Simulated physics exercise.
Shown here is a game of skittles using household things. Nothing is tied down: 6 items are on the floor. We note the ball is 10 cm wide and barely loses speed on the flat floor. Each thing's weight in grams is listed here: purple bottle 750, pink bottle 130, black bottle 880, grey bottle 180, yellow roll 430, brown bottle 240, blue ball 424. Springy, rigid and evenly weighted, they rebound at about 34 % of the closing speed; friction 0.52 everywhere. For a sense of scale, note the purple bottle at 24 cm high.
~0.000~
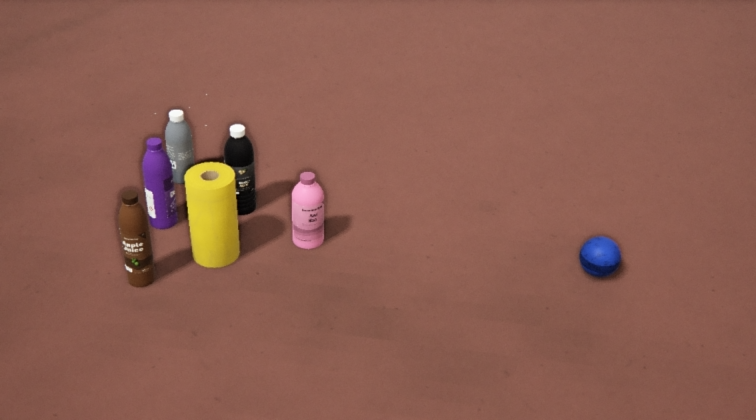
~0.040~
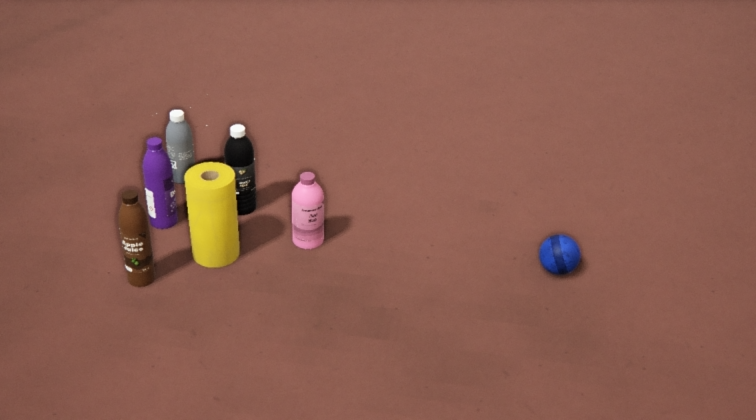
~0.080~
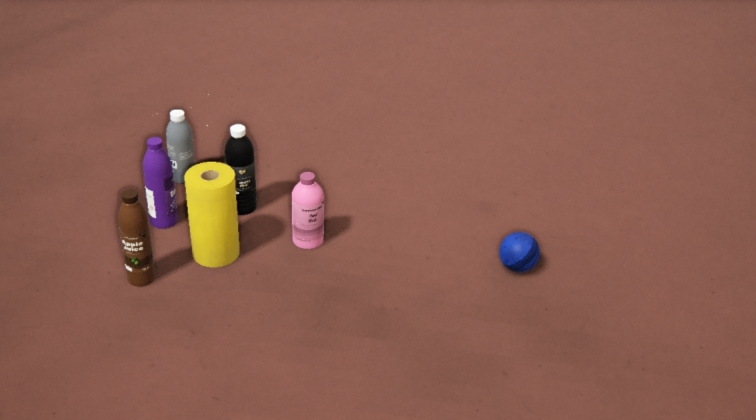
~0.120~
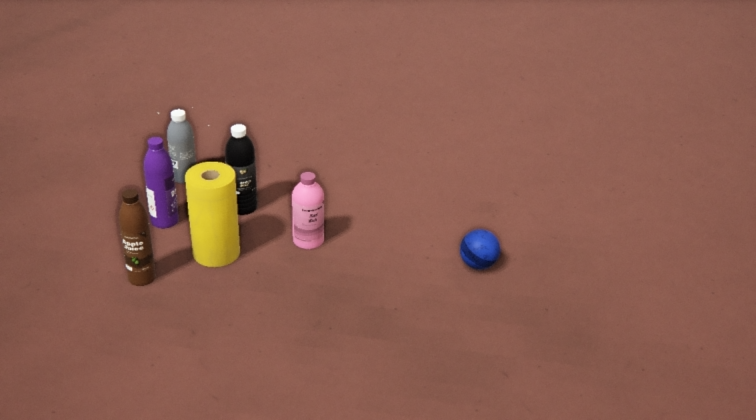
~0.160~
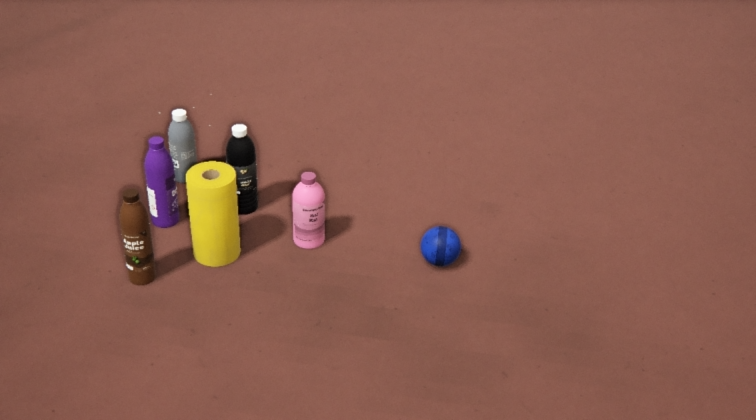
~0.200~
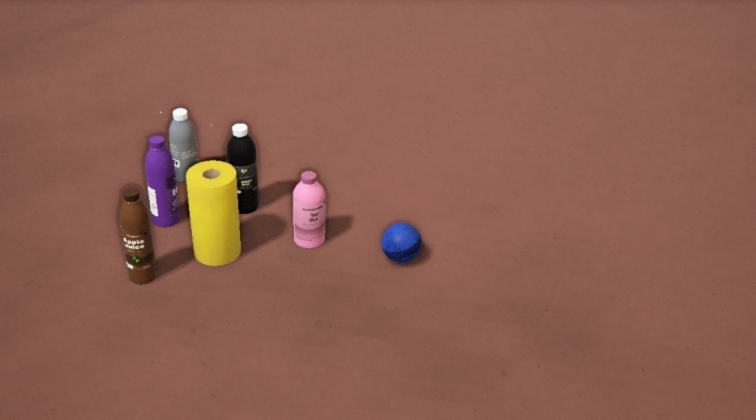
A blue ball rolled steadily from right to left across a reddish-brown floor, drawing close to the pink bottle, while the group of colourful bottles and the yellow roll stood still on the left.
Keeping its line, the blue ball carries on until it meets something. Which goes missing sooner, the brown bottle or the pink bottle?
Latter.
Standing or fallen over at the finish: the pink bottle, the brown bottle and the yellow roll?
Final state - pink bottle: Goes over; brown bottle: Remains on its base; yellow roll: Goes over.
After 0.70 s, ball 103 cm along; blue ball near (172, 283); pink bottle 57° off upright near (237, 210); yellow roll 23° off upright.
After 1.60 s, ball 163 cm along; pink bottle on its side near (232, 211); yellow roll on its side.
In the end (2.7 s), toppled on the floor, pink bottle and yellow roll; the other 4 under 8 cm from the start. At the end, from the last picture's camera, brown bottle near (137, 236), pink bottle near (231, 212). Brown bottle was never lost; pink bottle went at 0.50 s.
